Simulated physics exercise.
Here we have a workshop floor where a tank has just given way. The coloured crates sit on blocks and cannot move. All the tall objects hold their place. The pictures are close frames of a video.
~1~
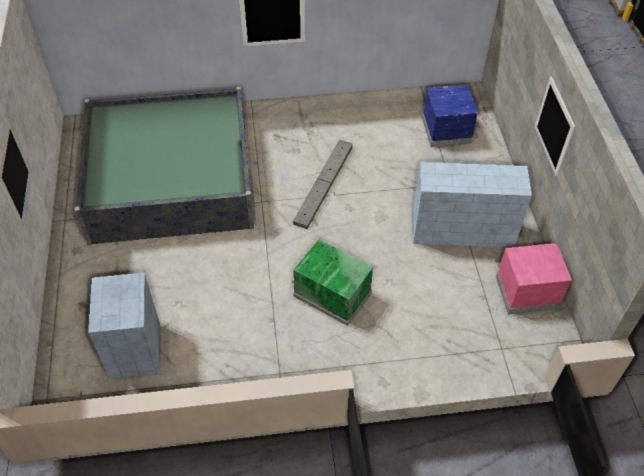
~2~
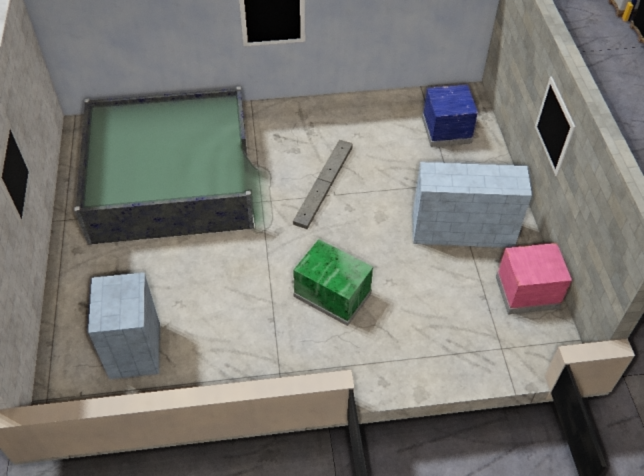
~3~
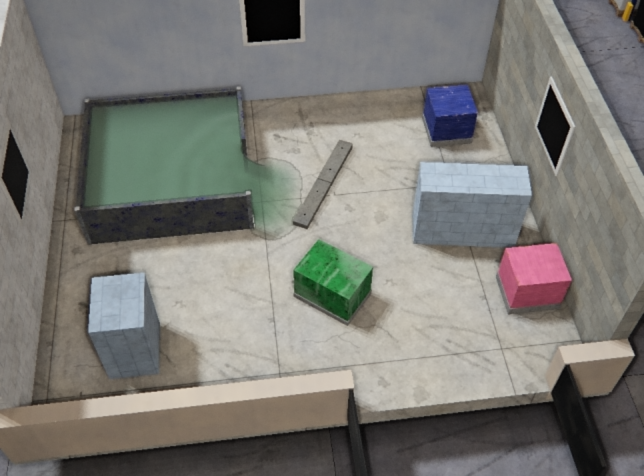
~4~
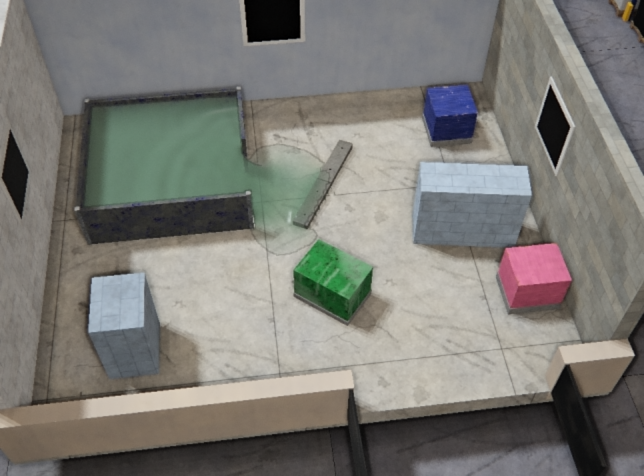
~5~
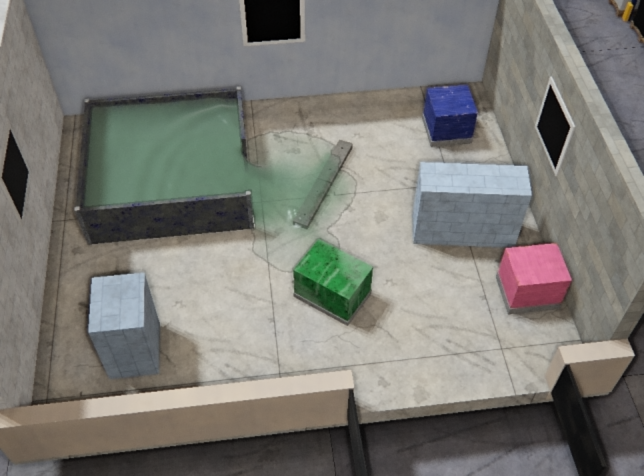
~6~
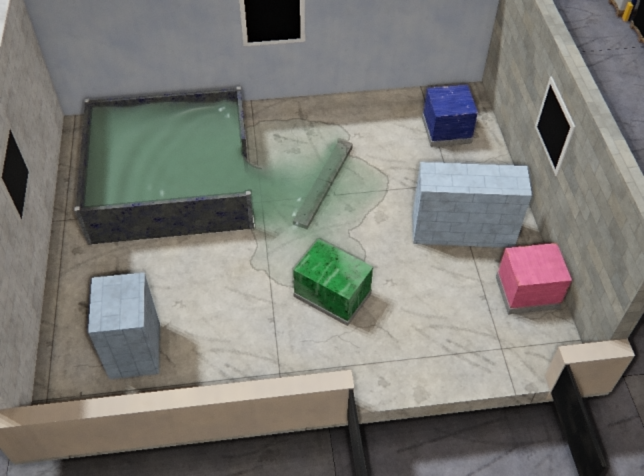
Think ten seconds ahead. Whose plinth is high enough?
The green crate is soaked; the blue crate is soaked; the pink crate is soaked.
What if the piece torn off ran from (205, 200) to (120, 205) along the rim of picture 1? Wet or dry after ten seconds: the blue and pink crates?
In short: Blue crate stays dry; pink crate is wetted.
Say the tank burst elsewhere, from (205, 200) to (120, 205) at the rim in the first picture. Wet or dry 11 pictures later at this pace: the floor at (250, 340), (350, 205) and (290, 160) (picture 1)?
In turn: Flooded, not flooded, dry.
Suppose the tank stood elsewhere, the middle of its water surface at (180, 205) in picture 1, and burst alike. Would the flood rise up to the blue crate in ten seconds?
One by one: The blue one gets wet.
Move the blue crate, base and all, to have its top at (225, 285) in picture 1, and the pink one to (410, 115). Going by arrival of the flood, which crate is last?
The blue one.
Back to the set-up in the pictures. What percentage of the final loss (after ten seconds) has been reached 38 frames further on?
Some 55 per cent.
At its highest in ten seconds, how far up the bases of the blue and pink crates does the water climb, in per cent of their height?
Near 190 and 170 in a hundred.
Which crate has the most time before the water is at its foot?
The crate marked pink.
A moment on, water covers 30 % of the floor; the green crate water round its plinth, the blue crate water round its plinth, the pink crate not reached.
Next, water covers 50 % of the floor; the green crate water round its plinth, the blue crate water round its plinth, the pink crate water round its plinth.
Then, water covers 60 % of the floor; the green crate water round its plinth, the blue crate water round its plinth, the pink crate water round its plinth.
Later, water covers 70 % of the floor; the green crate water round its plinth, the blue crate water round its plinth, the pink crate water round its plinth.
In the end, water covers 95 % of the floor; the green crate was topped, the blue crate was topped, the pink crate was topped.
